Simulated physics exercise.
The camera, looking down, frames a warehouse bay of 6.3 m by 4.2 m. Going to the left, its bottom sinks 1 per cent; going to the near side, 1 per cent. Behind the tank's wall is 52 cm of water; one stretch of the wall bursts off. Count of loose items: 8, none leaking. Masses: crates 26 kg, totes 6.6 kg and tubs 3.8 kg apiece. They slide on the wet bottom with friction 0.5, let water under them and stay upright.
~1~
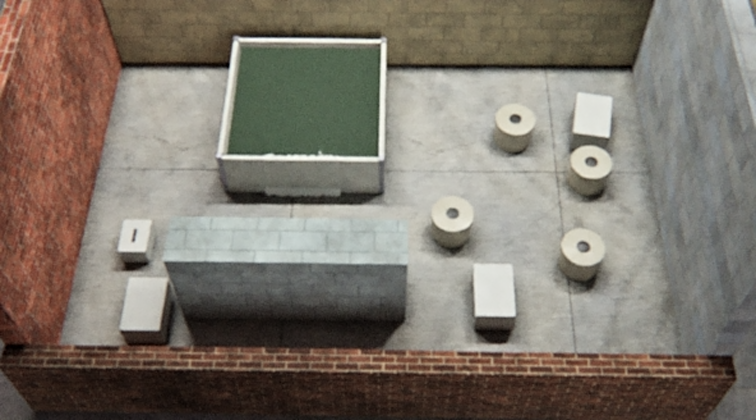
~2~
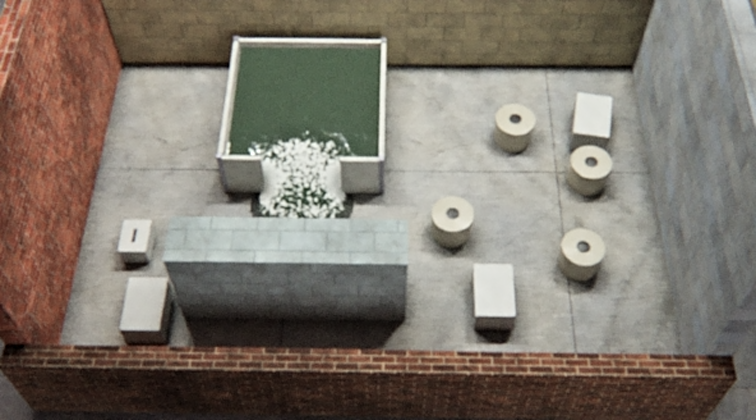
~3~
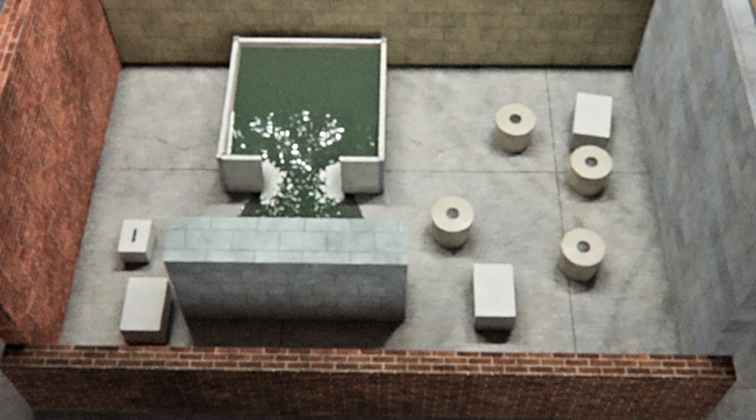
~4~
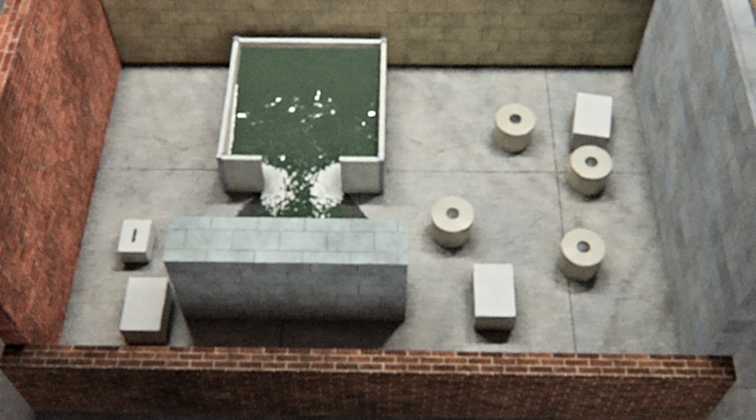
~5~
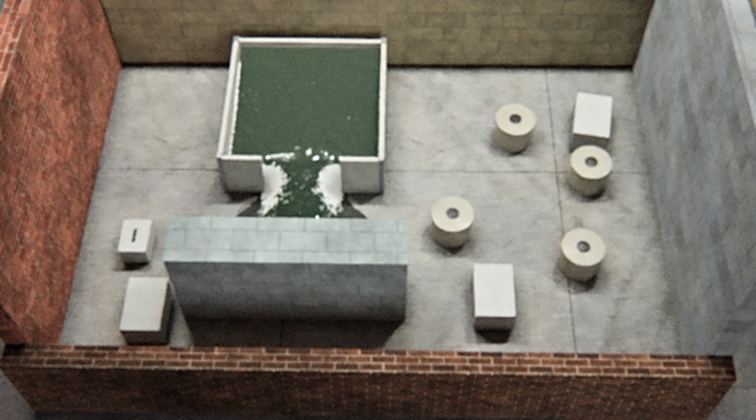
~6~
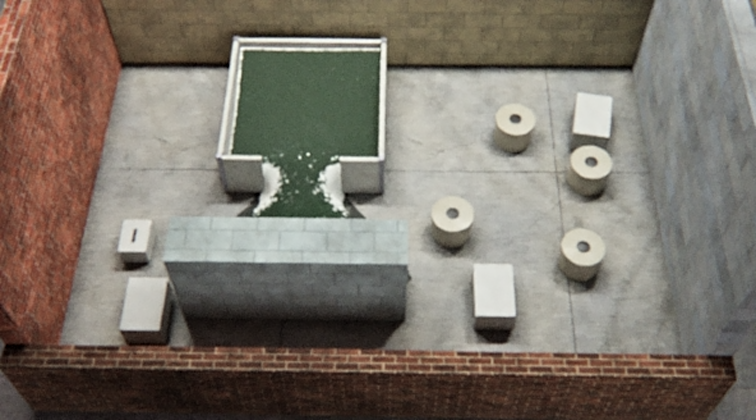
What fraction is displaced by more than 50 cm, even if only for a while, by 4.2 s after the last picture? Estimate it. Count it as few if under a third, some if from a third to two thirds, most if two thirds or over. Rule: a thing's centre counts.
Some.
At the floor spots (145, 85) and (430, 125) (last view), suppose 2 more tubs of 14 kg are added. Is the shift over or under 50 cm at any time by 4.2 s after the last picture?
In that order: More, short of it.
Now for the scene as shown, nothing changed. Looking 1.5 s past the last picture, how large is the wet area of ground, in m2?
About 13 m2 is covered.
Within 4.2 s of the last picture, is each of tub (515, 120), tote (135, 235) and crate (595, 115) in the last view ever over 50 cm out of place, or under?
Taking them in order, the first is above the mark, the second above the mark and the third below the mark.
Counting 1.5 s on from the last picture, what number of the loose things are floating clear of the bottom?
At that time, 1.
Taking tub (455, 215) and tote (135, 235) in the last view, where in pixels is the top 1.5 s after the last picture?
First one near (496, 159), second near (95, 191).
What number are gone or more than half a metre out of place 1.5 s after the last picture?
3.
Then, 0.4 s after the last picture 0 of 8 are over 50 cm from their spots; 0 afloat.
Then, 1.5 s after the last picture 3 of 8 are over 50 cm from their spots; 1 afloat.
Then, 2.8 s after the last picture 4 of 8 are over 50 cm from their spots; 2 afloat.
Then, 4.2 s after the last picture 5 of 8 are over 50 cm from their spots, and 5 have been at some point; 5 afloat.
